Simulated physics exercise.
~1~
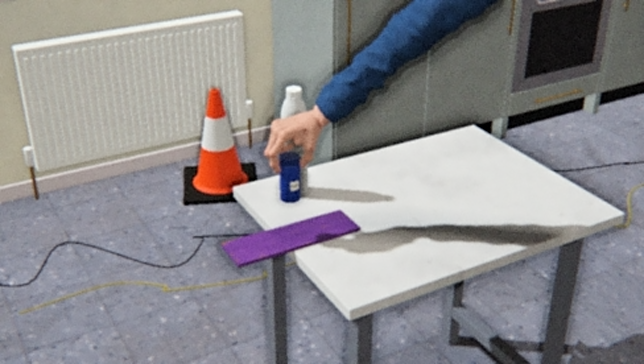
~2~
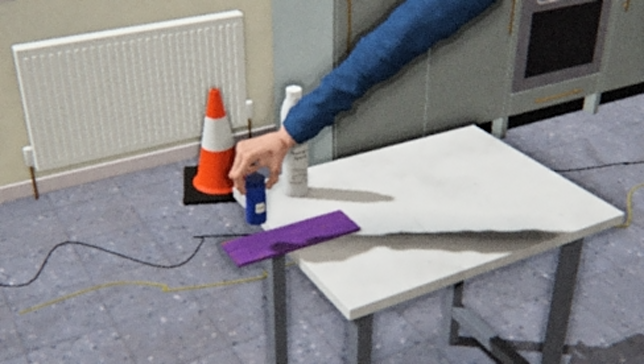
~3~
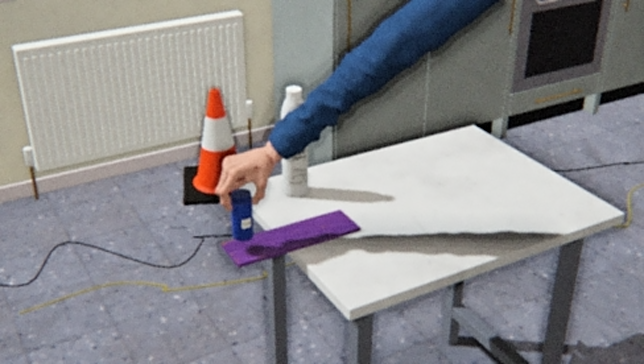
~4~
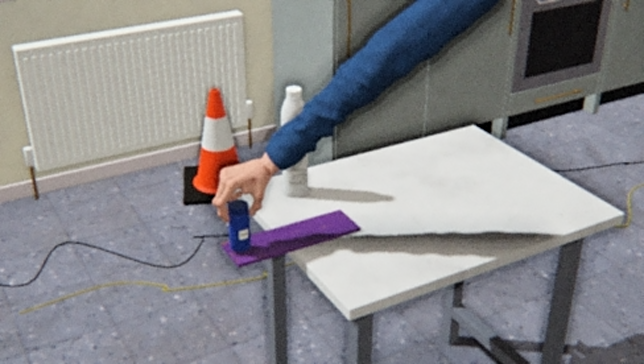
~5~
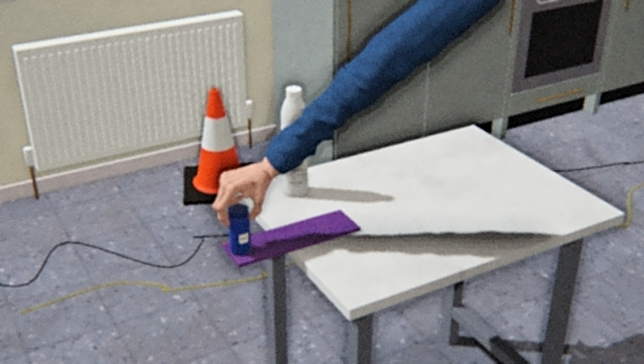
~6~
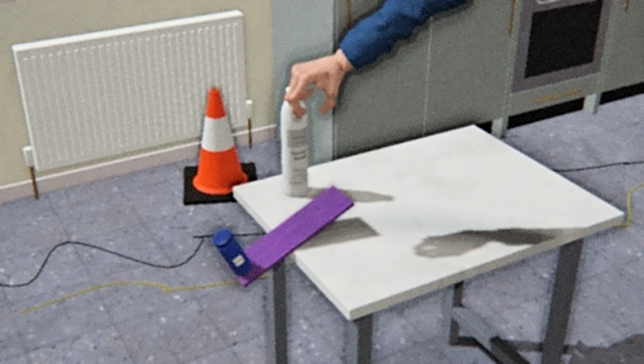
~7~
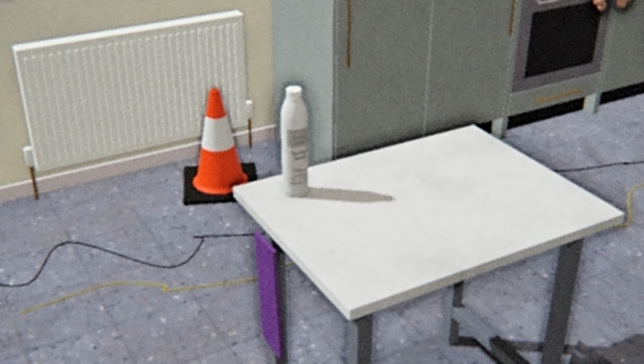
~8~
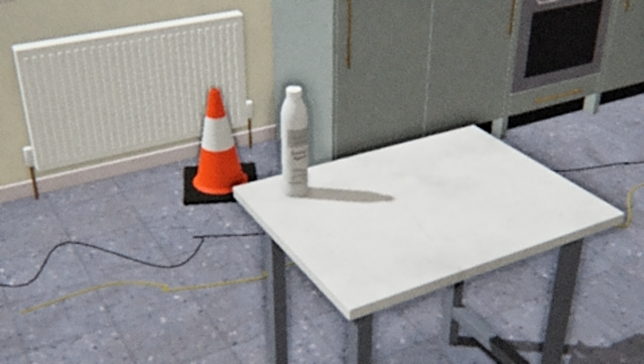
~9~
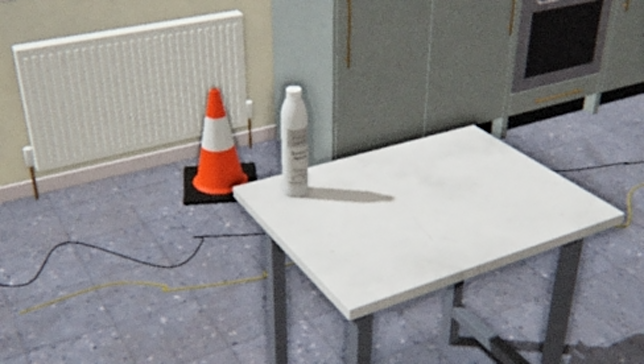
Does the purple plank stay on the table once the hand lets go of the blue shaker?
No, the plank tips over the table's left edge and falls, and the blue shaker goes down too.
